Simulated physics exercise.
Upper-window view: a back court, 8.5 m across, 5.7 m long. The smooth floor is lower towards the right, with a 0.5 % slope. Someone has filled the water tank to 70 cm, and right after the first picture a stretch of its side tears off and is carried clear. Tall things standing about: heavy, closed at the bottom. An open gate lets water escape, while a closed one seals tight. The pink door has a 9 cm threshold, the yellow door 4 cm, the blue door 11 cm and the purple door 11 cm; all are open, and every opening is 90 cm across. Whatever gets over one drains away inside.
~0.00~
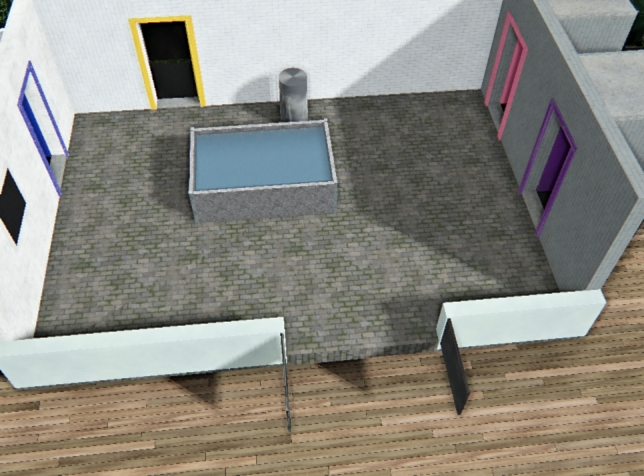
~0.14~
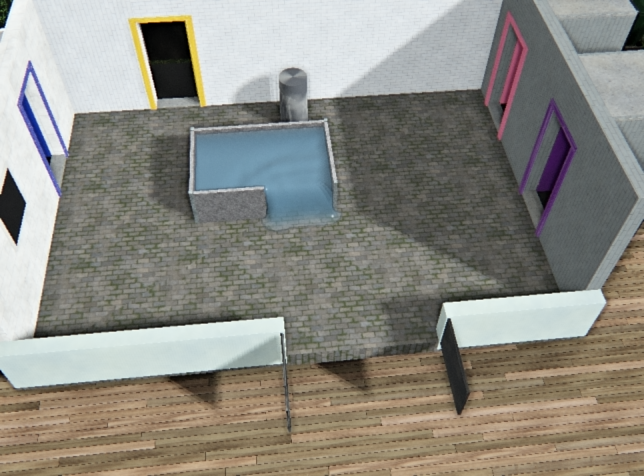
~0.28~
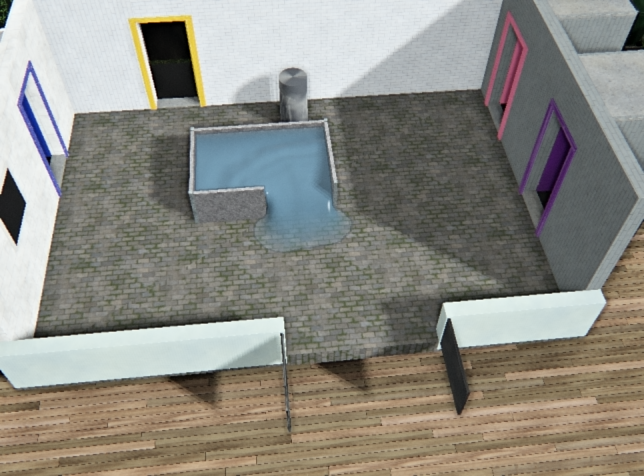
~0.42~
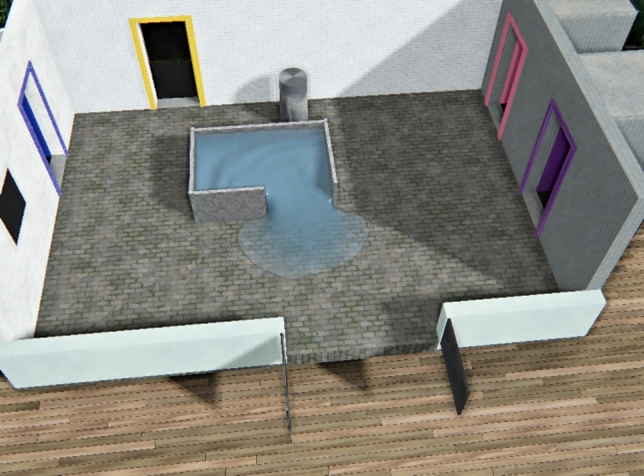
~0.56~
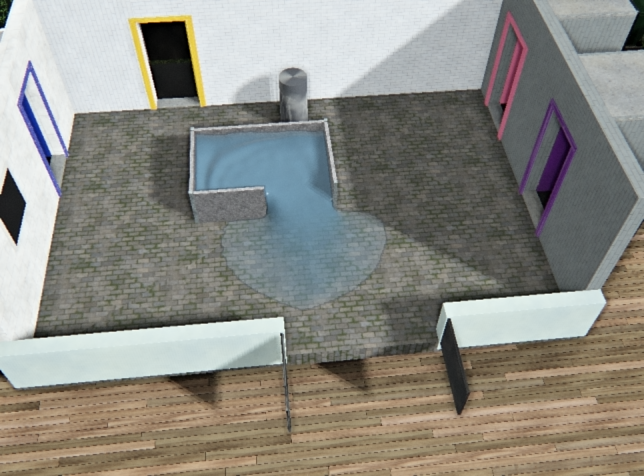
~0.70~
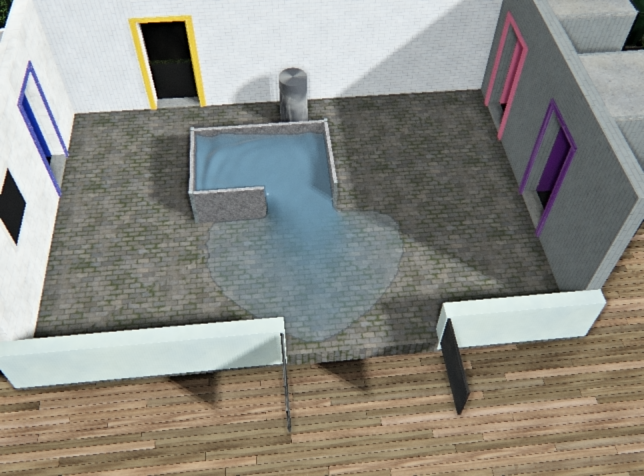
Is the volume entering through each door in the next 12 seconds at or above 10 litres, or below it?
One by one: Pink door: Within the limit; yellow door: Within the limit; blue door: Within the limit; purple door: Within the limit.
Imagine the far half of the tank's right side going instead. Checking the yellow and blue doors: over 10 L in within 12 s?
Compared with that limit, yellow falls short while blue falls short.
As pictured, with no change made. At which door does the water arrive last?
It's the yellow door that comes last.
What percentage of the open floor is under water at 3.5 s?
Wet share: Near 35 percent.
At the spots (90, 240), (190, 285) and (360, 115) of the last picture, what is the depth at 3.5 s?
Roughly 0, 1 and 0 cm, in turn.
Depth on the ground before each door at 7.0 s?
Pink 2 cm, yellow 0 cm, blue 2 cm, purple 3 cm.
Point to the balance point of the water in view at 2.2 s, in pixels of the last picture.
Its balance point sits around (292, 226).
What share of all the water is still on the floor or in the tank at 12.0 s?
Near 46 in a hundred is still there.
After 1.4 s water covers 20 % of the floor and is deepest (34 cm) near (310, 223); pink door not reached, yellow door not reached, blue door not reached, purple door not reached.
After 2.2 s water covers 30 % of the floor and is deepest (25 cm) near (310, 223); pink door not reached, yellow door not reached, blue door not reached, purple door not reached.
After 3.5 s water covers 35 % of the floor and is deepest (18 cm) near (546, 318); pink door not reached, yellow door not reached, blue door not reached, purple door 4 cm at the sill, 0 L in.
After 7.0 s water covers 70 % of the floor and is deepest (8 cm) near (568, 316); pink door 2 cm at the sill, 0 L in, yellow door not reached, blue door 2 cm at the sill, 0 L in, purple door 3 cm at the sill, 0 L in.
After 12.0 s water covers 90 % of the floor and is deepest (6 cm) near (313, 102); pink door 4 cm at the sill, 0 L in, yellow door 4 cm at the sill, 0 L in, blue door 1 cm at the sill, 0 L in, purple door 3 cm at the sill, 0 L in.
